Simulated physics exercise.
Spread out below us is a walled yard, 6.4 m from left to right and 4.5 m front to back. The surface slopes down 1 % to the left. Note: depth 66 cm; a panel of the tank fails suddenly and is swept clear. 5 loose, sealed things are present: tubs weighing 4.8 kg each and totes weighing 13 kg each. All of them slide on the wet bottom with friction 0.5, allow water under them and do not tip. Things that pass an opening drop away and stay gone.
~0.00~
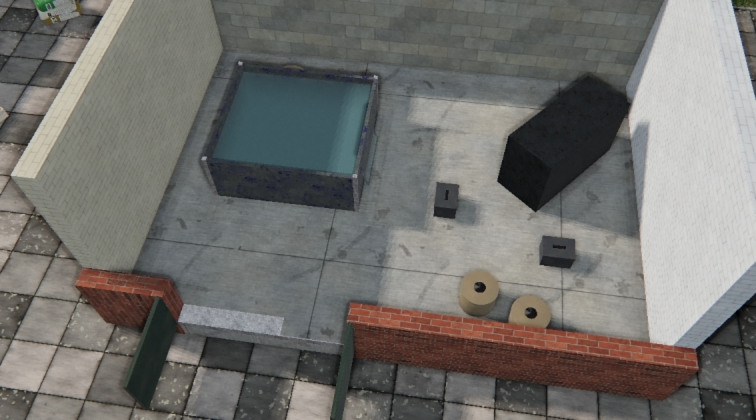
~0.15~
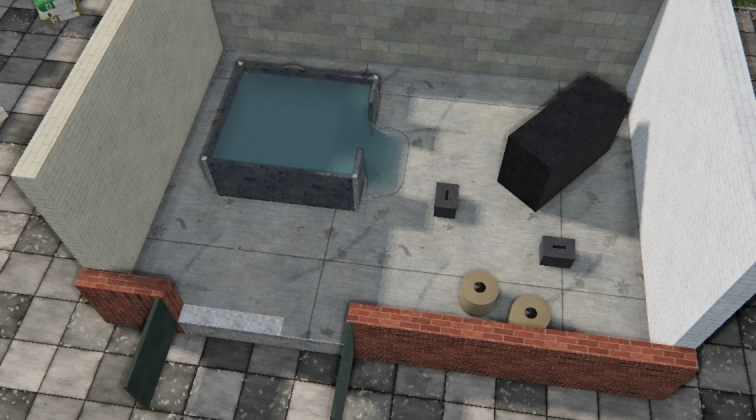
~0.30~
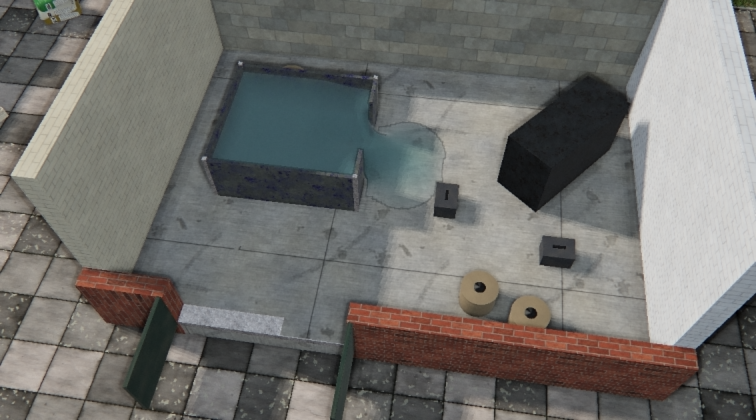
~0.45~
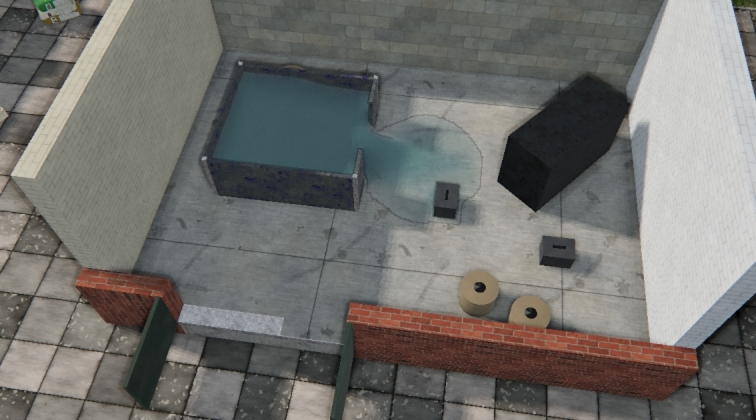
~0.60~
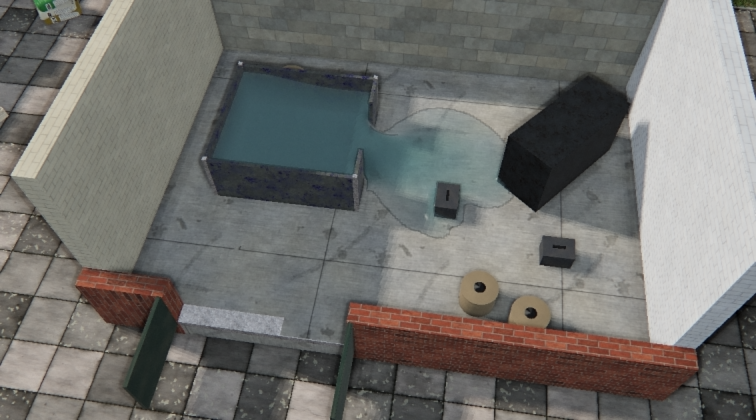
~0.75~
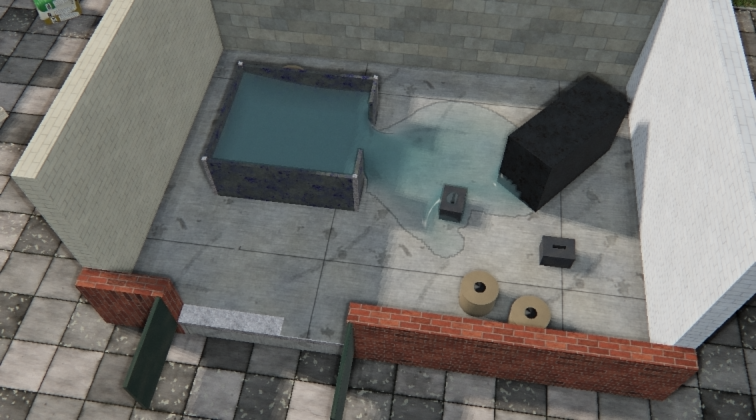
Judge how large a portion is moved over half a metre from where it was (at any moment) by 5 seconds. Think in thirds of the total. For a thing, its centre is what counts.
My guess is the top band, two thirds and up.
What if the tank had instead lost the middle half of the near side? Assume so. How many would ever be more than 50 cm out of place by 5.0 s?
Then 2.
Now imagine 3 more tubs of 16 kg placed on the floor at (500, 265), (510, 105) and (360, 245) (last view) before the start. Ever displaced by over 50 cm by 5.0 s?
One after another they come out above it, above it, inside the limit.
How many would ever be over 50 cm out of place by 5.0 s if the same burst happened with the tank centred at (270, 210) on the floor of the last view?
Count: 4.
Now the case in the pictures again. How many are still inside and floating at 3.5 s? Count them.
The count is 4.
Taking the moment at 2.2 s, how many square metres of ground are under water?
My estimate is roughly 16 m2.
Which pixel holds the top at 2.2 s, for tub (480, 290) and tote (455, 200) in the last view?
(496, 313) and (570, 312), roughly.
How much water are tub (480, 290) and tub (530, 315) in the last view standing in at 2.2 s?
7 and 8 cm.
After 1.1 s 1 of 5 are over 50 cm from their spots; 0 afloat.
After 2.2 s 2 of 5 are over 50 cm from their spots; 2 afloat.
After 3.5 s 2 of 5 are over 50 cm from their spots; 4 afloat.
After 5.0 s 4 of 5 are over 50 cm from their spots, and 4 have been at some point; 3 afloat.
